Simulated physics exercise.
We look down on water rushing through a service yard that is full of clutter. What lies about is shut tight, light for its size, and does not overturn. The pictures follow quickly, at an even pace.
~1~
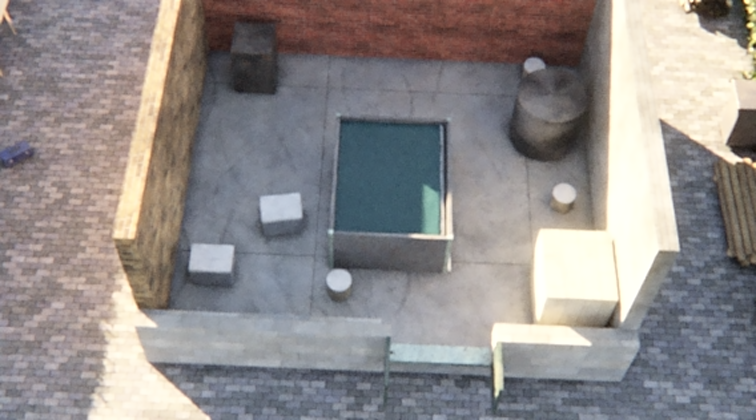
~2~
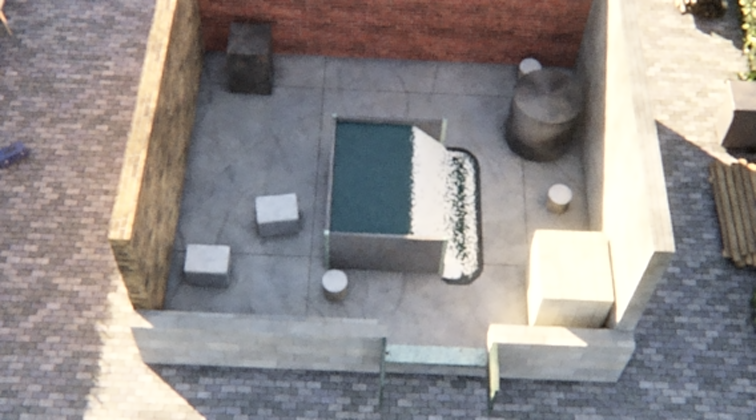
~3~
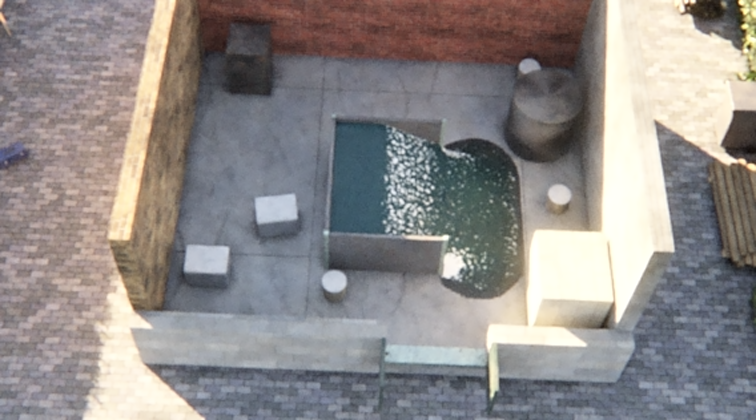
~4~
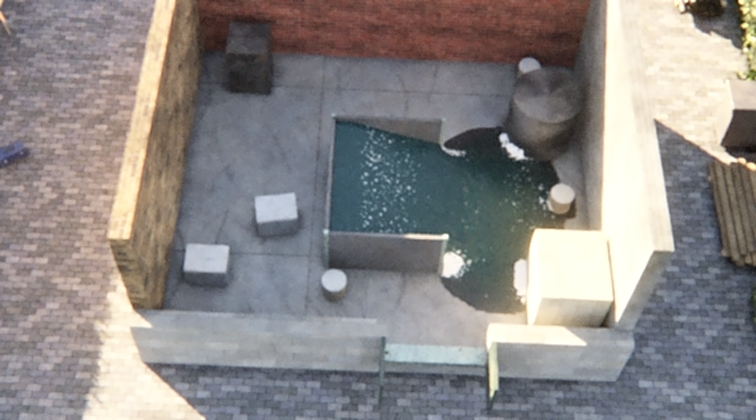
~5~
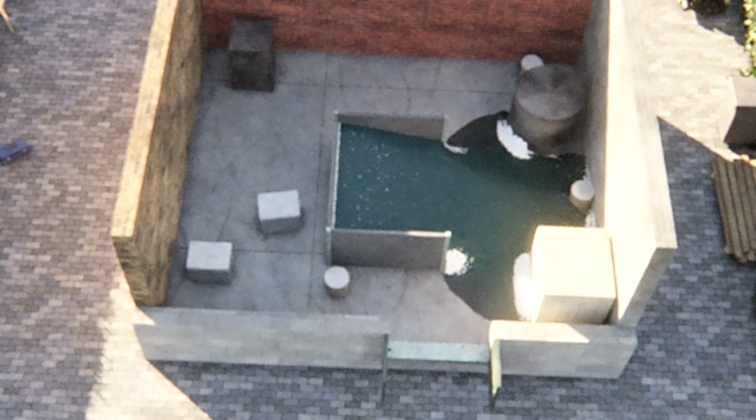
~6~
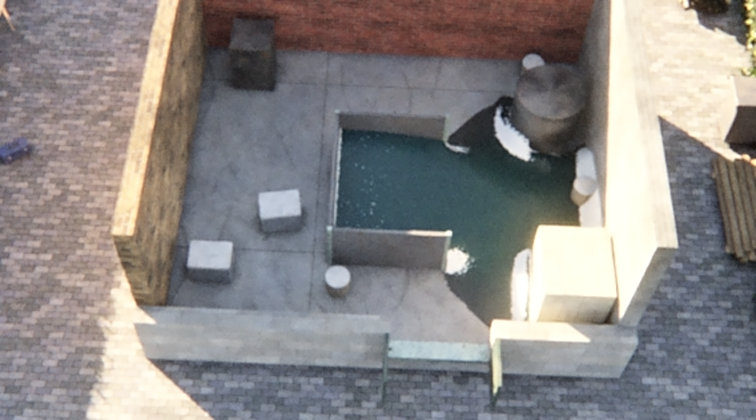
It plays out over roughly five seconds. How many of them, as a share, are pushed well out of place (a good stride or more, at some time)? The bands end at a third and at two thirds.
It is one to two thirds.
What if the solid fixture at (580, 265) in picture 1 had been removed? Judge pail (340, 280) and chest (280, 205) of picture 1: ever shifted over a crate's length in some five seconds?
As listed: That far or more, short of that.
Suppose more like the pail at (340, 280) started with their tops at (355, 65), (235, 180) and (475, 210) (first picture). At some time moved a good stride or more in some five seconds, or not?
In that order: That far or more, no, yes.
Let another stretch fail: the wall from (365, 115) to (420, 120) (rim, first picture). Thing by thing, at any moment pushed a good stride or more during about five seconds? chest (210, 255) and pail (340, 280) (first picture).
One after the other: Moved that far, short of that.
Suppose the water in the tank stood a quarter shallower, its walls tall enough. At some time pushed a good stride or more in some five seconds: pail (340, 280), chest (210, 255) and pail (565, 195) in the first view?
As listed: Yes, under that, moved that far.
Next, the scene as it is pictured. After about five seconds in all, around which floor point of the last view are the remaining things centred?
At about (362, 196).
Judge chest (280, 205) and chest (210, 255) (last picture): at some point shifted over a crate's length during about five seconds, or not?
In that order: No, short of that.
A moment on, 0 of 5 are well off their spots; 1 afloat.
Next, 0 of 5 are well off their spots; 2 afloat.
Later, 2 of 5 are well off their spots; 2 afloat.
In the end, 3 of 5 are well off their spots, and 3 have been at some point; 3 afloat.
